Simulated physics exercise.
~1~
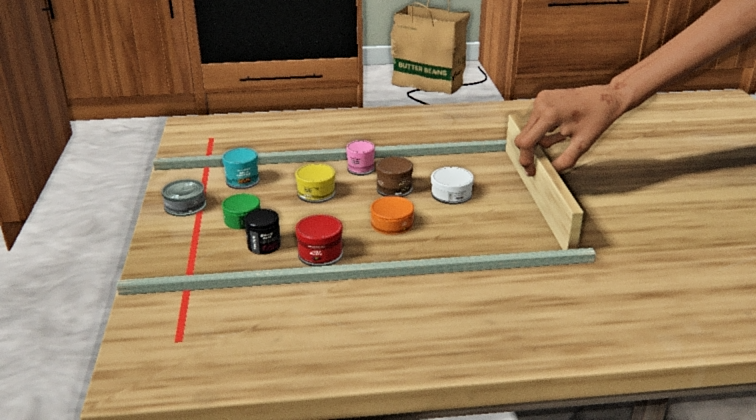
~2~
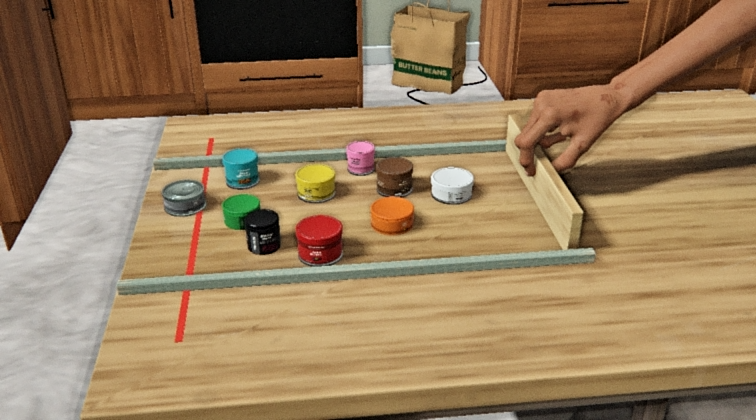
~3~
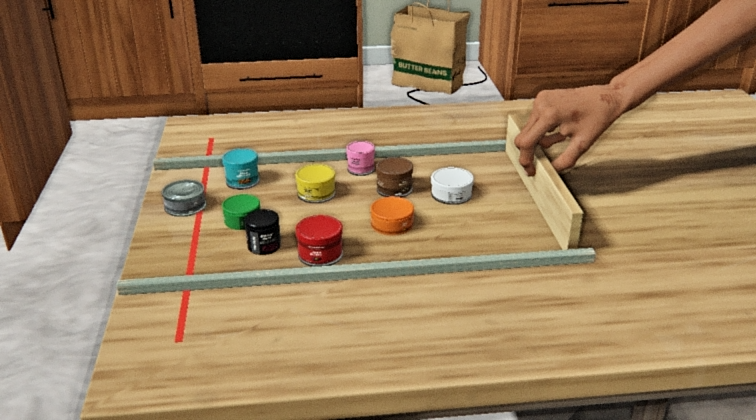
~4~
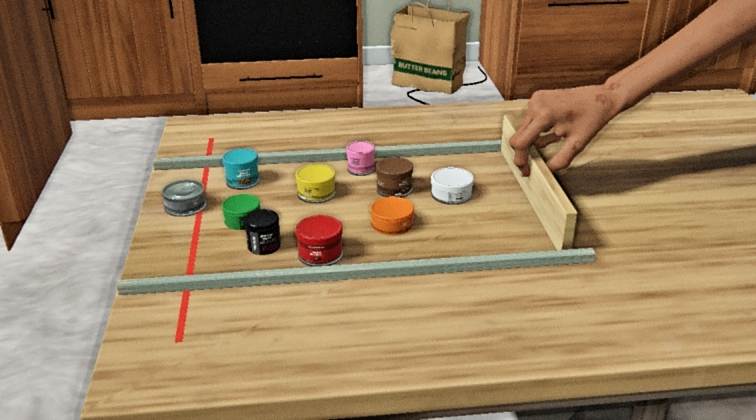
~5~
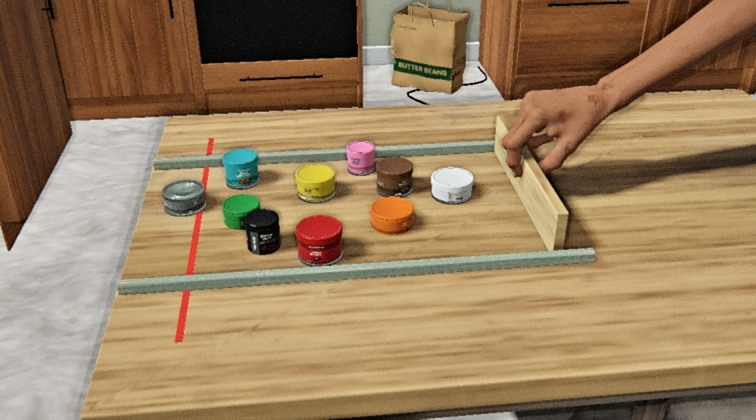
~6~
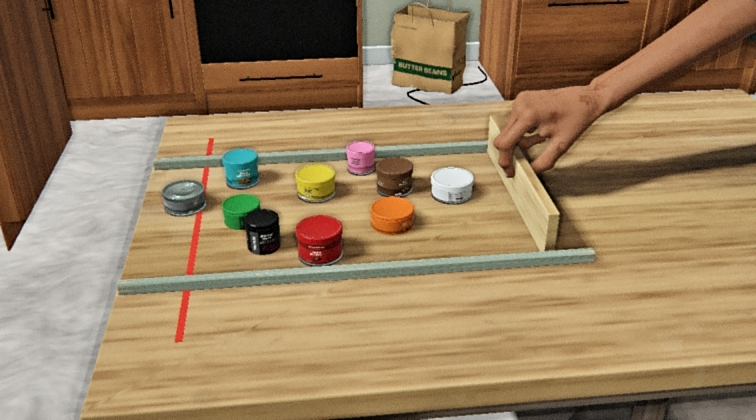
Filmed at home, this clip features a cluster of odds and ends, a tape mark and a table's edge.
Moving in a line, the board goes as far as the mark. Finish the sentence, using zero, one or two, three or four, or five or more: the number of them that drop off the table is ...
The number that drop off the table is one or two.
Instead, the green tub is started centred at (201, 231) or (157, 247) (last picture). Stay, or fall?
Well, the green tub stays aboard in the first case and is gone in the second.
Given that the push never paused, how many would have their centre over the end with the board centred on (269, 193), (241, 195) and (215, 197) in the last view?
First 0, then 0, then 1.
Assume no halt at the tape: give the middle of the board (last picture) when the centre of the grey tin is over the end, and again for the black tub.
For the grey tin at (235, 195), for the black tub at (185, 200).
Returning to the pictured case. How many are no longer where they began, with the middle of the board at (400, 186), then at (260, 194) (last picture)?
The count is 3 at the first point and 10 at the second.
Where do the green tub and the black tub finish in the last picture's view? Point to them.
The green tub ends up near (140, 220), and the black tub near (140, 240).
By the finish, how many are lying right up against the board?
The answer is 5.
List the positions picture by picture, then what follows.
The first frame shows grey tin (184, 198); turquoise tin (241, 168); green tub (242, 212); board (540, 178); tape (198, 219).
The second frame shows turquoise tin (241, 169); pink tin (361, 159).
The third frame shows green tub (242, 212); orange tub (392, 216).
The fourth frame shows grey tin (184, 198); black tub (263, 232).
The fifth frame shows turquoise tin (241, 169); white tin (452, 186).
The sixth frame shows grey tin (184, 198); turquoise tin (241, 169); green tub (242, 212); board (519, 179); tape (198, 219).
Soon after, none off yet; grey tin at rest near (184, 198); turquoise tin at rest near (241, 169); green tub at rest near (242, 212).
In the end, the number that fall off is one or two; gone, grey tin.
